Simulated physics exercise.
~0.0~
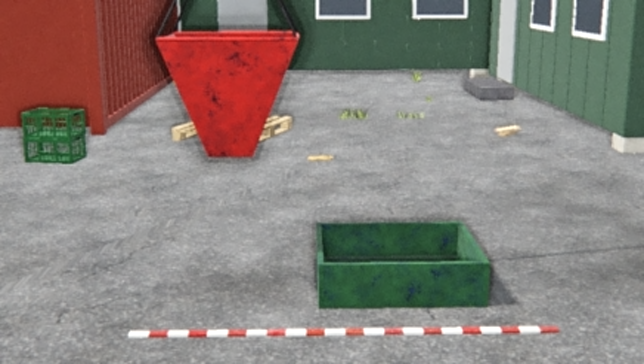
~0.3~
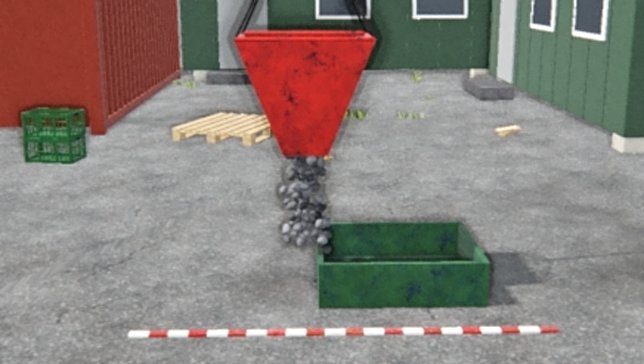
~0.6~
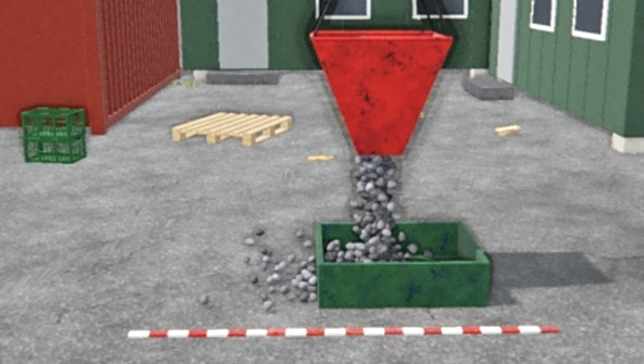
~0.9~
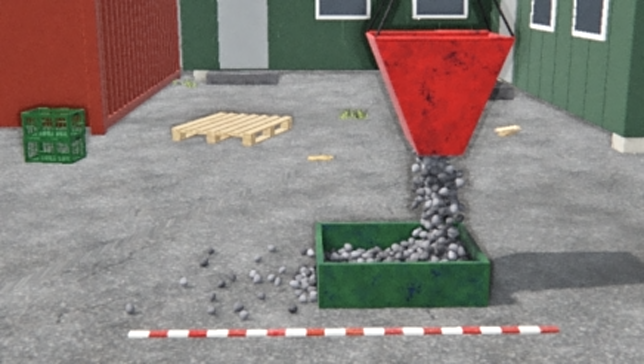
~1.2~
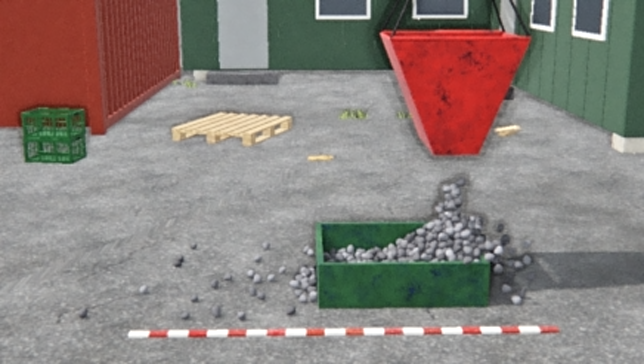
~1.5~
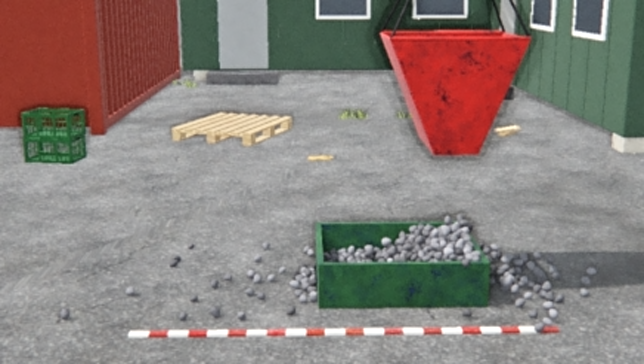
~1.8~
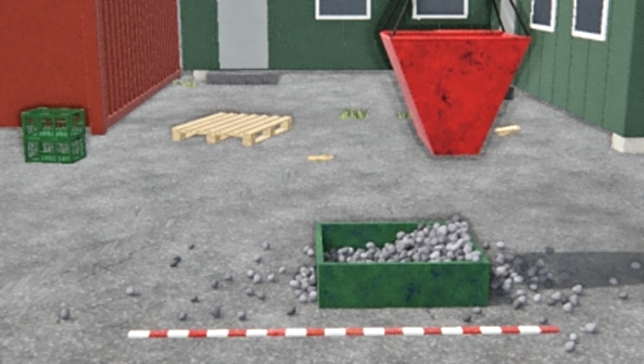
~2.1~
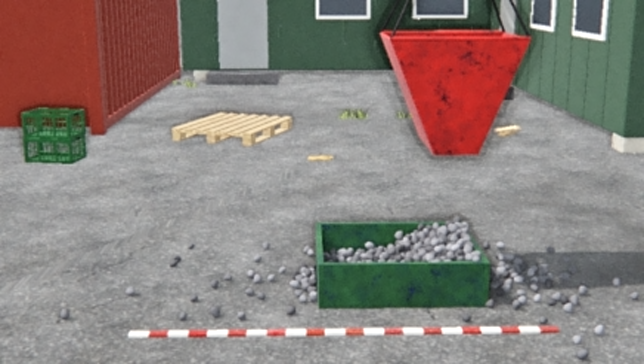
Red skip moving right and pouring grey stones into a green bin, most landing inside, some scattering on both sides.
